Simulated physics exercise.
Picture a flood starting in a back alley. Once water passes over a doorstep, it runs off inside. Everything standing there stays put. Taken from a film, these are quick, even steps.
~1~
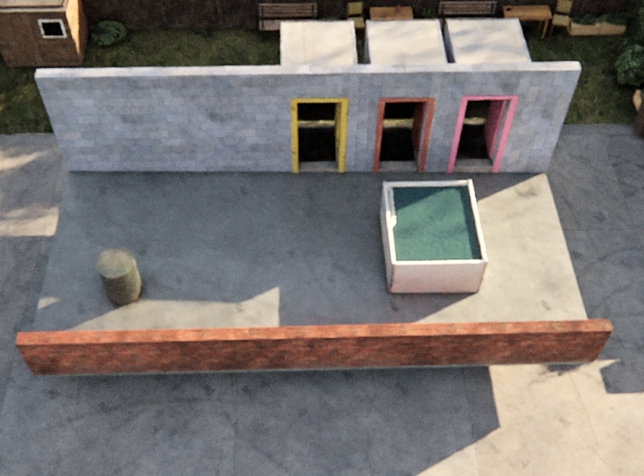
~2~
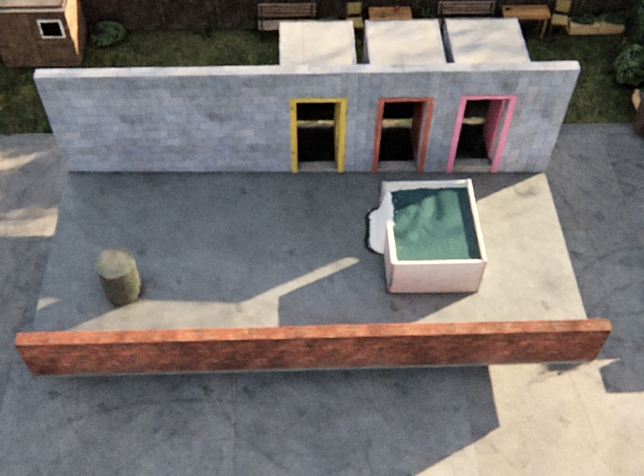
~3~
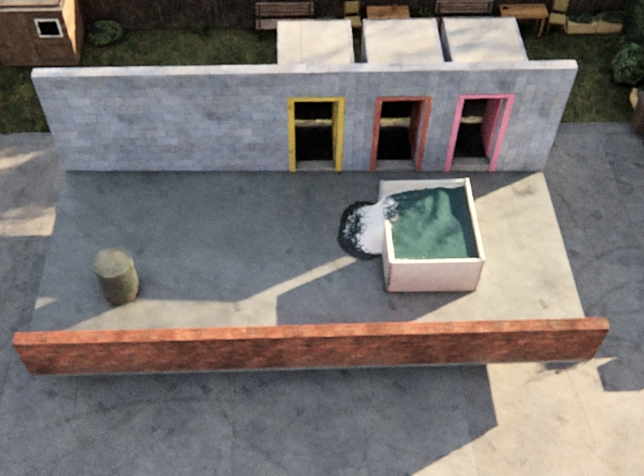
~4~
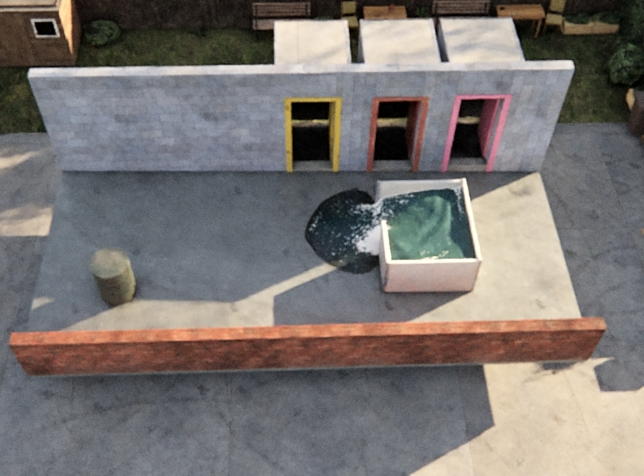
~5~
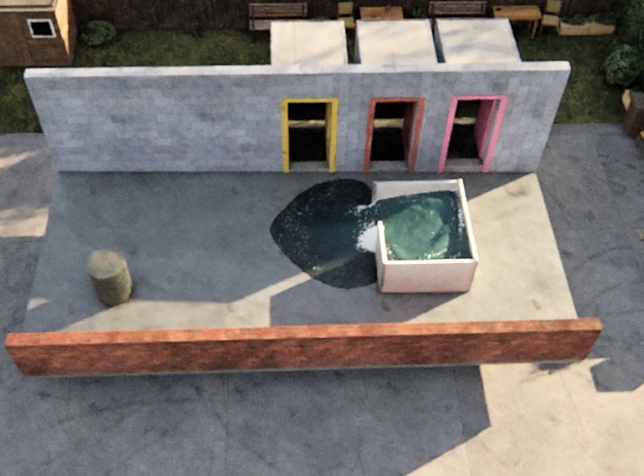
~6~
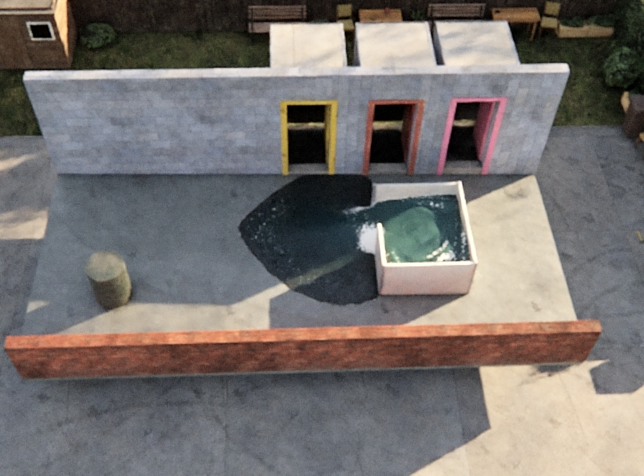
Water pouring from the left side of a square white tank and spreading leftward across grey paving between two walls.
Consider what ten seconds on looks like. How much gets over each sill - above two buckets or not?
Outcome: The pink door will get two buckets at most. The red door will get two buckets at most. The yellow door will get more than two buckets.
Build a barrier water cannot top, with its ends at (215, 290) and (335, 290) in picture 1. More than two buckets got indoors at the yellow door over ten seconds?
I'd say the yellow one admits over the limit.
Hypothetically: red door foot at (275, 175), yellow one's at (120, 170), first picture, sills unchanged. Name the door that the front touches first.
It's the red door.
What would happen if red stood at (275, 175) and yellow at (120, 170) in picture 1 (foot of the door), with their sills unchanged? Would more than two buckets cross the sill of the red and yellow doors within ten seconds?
I'd put the red door as over and the yellow door as under.
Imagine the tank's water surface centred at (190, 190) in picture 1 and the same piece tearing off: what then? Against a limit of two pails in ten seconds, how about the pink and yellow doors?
Pink: Beneath; yellow: Beneath.
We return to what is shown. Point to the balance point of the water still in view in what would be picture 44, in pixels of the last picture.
Roughly (280, 252).
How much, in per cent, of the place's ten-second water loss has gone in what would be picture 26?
Near 35 in a hundred.
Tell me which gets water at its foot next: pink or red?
The red-painted one.
A moment on, water covers 40 % of the floor; the pink door not reached, the red door wet at the sill, nothing in, the yellow door under two buckets in.
Next, water covers 55 % of the floor; the pink door not reached, the red door wet at the sill, nothing in, the yellow door over two buckets in.
Then, water covers 60 % of the floor; the pink door wet at the sill, nothing in, the red door wet at the sill, nothing in, the yellow door far over two buckets in.
Later, water covers 70 % of the floor; the pink door wet at the sill, nothing in, the red door wet at the sill, nothing in, the yellow door far over two buckets in.
In the end, water covers 80 % of the floor; the pink door wet at the sill, nothing in, the red door wet at the sill, nothing in, the yellow door far over two buckets in.
